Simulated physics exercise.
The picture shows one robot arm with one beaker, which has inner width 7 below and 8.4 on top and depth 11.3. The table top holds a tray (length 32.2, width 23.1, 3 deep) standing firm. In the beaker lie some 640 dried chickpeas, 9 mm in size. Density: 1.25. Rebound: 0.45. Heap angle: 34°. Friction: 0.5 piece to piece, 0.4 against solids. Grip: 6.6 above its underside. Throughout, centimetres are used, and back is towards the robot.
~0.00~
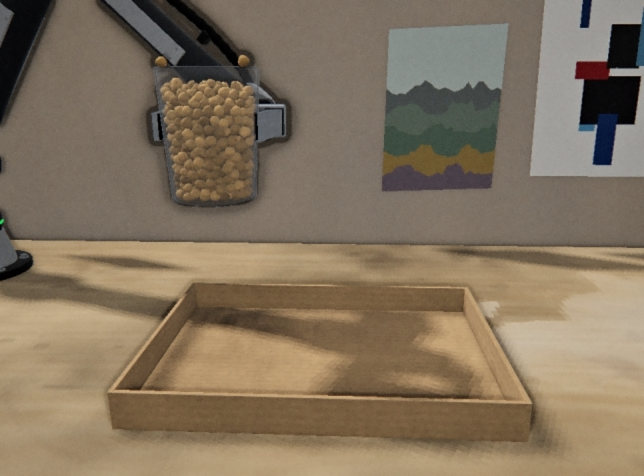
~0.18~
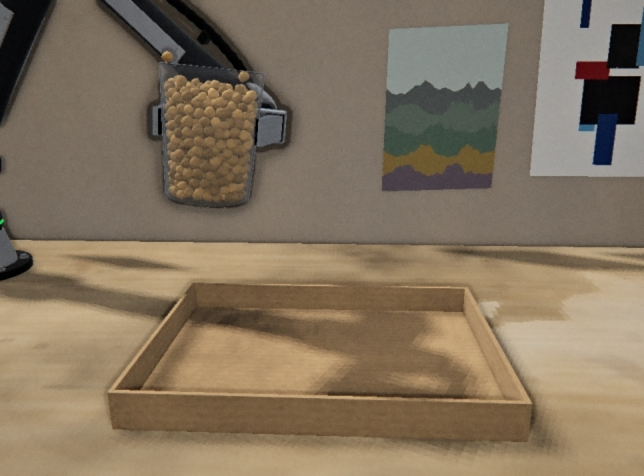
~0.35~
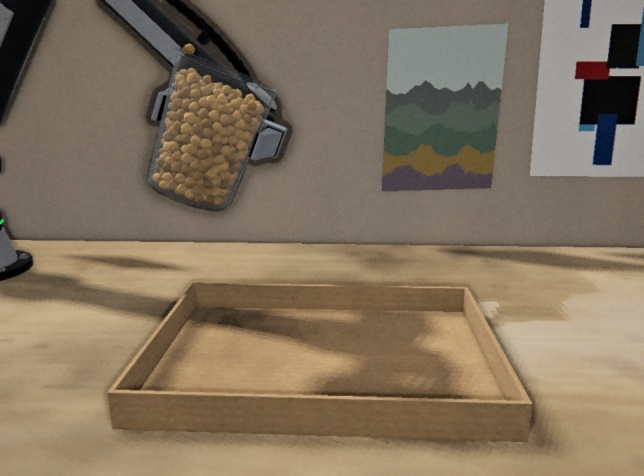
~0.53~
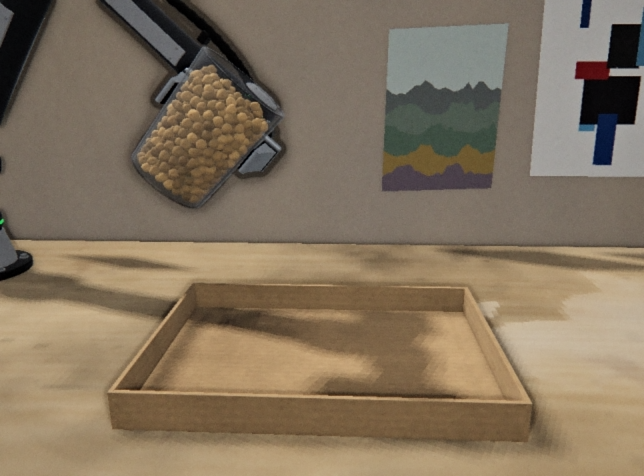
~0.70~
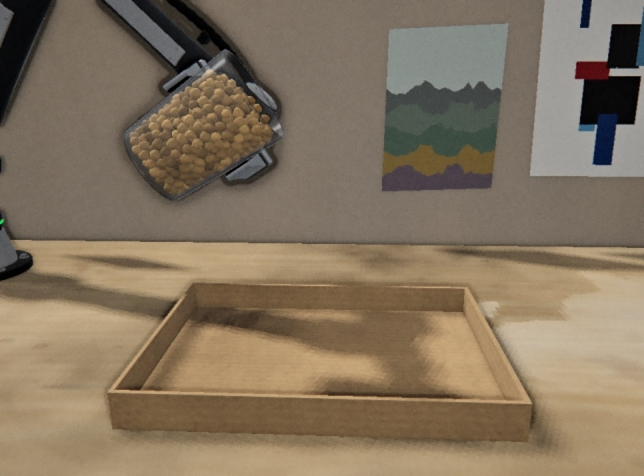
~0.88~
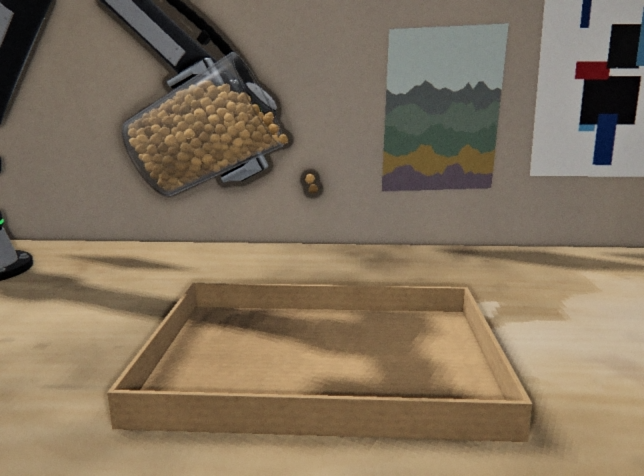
A robot arm tilted a clear beaker full of chickpeas steadily over to the right above an empty tray, until the beaker lay well past halfway over and a couple of chickpeas dropped from its rim.
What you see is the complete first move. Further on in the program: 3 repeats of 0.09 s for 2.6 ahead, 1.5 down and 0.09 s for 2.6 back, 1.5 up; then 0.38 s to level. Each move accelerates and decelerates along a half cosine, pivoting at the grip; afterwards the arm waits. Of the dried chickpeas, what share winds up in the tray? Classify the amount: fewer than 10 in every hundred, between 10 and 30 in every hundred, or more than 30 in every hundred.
Between 10 and 30 in every hundred.
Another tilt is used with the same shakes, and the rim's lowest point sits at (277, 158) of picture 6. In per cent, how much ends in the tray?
My estimate is some 40 per cent.
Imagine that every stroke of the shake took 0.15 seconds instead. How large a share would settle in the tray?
It would come to around 5 %.
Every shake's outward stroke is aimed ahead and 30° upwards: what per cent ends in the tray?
Result: Approx. 45 %.
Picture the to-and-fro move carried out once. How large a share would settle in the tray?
Estimate: Around 10 %.
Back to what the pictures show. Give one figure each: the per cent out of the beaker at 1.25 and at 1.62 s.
At the first time about 15 per cent, at the second about 20 per cent.
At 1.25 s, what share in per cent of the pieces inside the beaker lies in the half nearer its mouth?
Mouth half share: Roughly 45 %.
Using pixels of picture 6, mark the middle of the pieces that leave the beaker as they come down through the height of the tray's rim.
Their middle sits near (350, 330).
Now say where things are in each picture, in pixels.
The beaker middle at (211, 137), level; upper third of the load around (209, 104), from x 160 to 250, top at y 60; 642 in the beaker, in the first frame.
The beaker middle at (210, 137), tilted 6° forward; upper third of the load around (209, 104), from x 165 to 255, top at y 55, in the second frame.
The beaker middle at (208, 136), tilted 22° forward; upper third of the load around (211, 105), from x 160 to 260, top at y 50, in the third frame.
The beaker middle at (204, 134), tilted 41° forward; upper third of the load around (210, 108), from x 145 to 265, top at y 70, in the fourth frame.
The beaker middle at (202, 132), tilted 57° forward; upper third of the load around (211, 110), from x 135 to 265, top at y 75, in the fifth frame.
The beaker middle at (202, 131), tilted 63° forward; upper third of the load around (207, 113), from x 135 to 315, top at y 85; 640 in the beaker, 2 in flight or on a rim, in the sixth frame.
After 1.25 s, tilted 63° forward, highest piece 25 above the table; 558 in the beaker, 46 in the tray, 38 in flight or on a rim.
After 1.62 s, tilted 30° forward, highest piece 26 above the table; 519 in the beaker, 117 in the tray, 6 in flight or on a rim.
After 2.00 s, level, highest piece 27 above the table; 518 in the beaker, 124 in the tray.
After 3.05 s, level, highest piece 27 above the table; 518 in the beaker, 124 in the tray.
In the end, 518 in the beaker, 124 in the tray. That is 19 % in the tray.
